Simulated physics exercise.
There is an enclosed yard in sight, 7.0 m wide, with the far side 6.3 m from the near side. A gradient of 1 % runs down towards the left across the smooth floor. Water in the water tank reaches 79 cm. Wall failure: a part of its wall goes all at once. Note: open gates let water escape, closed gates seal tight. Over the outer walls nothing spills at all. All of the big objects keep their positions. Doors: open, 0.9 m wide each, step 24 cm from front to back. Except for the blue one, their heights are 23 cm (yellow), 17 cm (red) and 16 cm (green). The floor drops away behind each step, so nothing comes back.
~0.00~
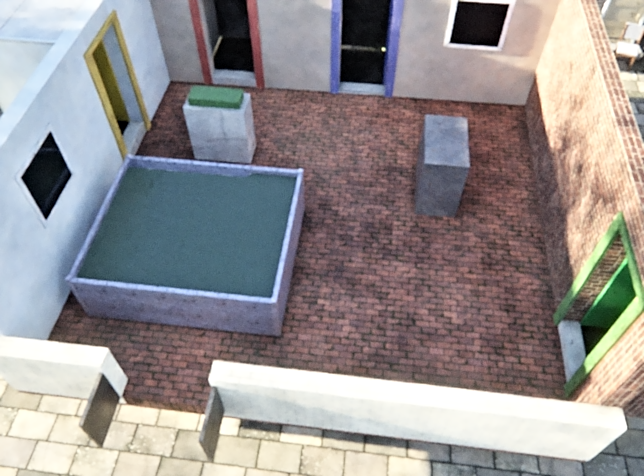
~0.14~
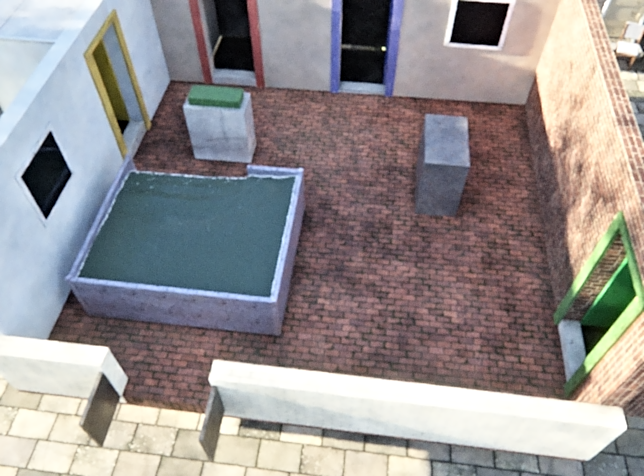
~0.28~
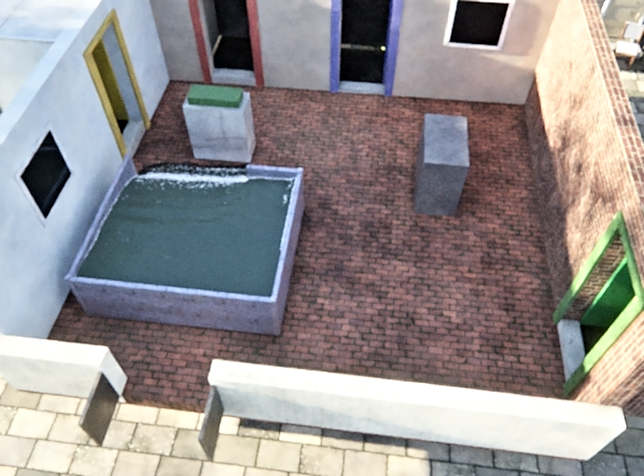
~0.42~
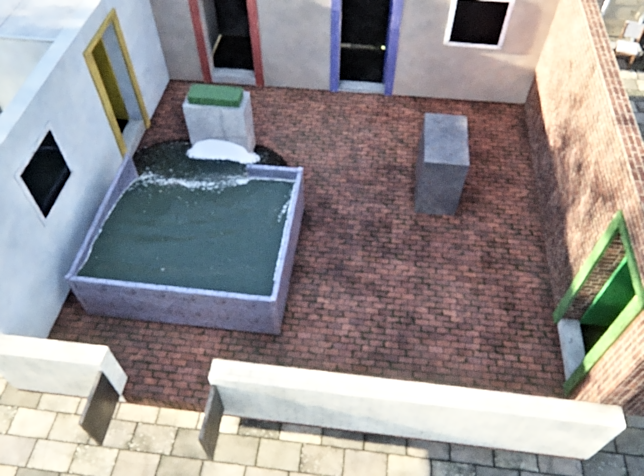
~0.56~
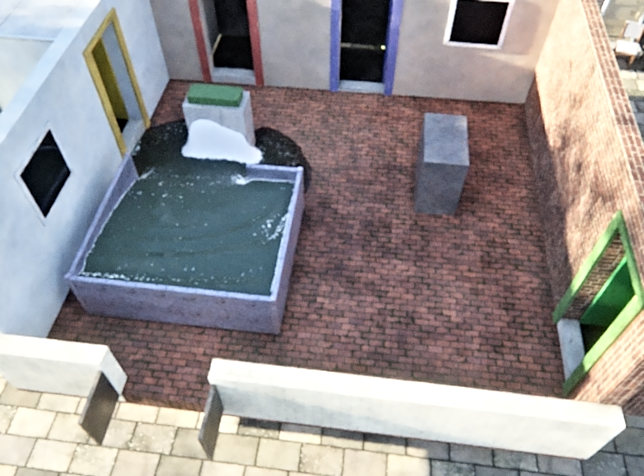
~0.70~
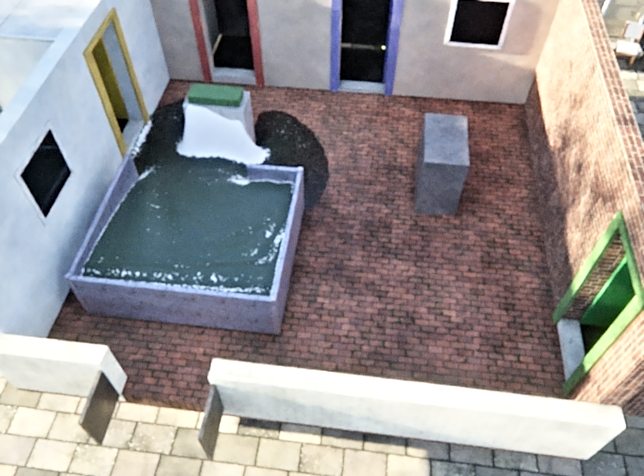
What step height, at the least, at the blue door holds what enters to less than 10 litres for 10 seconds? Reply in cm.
A height of roughly 15 cm.
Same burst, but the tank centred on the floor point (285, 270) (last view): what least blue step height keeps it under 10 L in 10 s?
In this case, 34 cm or so.
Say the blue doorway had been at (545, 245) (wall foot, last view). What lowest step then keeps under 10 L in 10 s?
It needs about 6.0 cm.
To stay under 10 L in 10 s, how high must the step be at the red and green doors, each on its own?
About 28 cm at red and about 9.5 cm at green.
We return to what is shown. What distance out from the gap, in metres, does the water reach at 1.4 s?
Near 4.0 m, more or less.
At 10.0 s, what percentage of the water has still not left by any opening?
Close to 88 in a hundred.
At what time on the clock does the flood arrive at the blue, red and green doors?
Blue = 1.3 s, red = 0.9 s, green = 4.0 s.
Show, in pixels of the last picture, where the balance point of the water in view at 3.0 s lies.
My guess is close to (238, 186).
After 1.4 s water covers 30 % of the floor, deepest (62 cm) near (212, 166); 9 cm at the blue door, 0 litres in over its 7 cm step.
After 3.0 s water covers 60 % of the floor, deepest (44 cm) near (165, 89); 11 cm at the blue door, 36 litres in over its 7 cm step.
After 10.0 s water covers 100 % of the floor, deepest (16 cm) near (35, 365); 14 cm at the blue door, 103 litres in over its 7 cm step.
At the blue door as built, the water arrived by 1.4 s and peaked near 15 cm at 2.0 s.
With a step of 13 cm, 20 litres would have come in within the 10 s; with 18 cm, 2 litres. So under 10 litres takes about 15 cm.
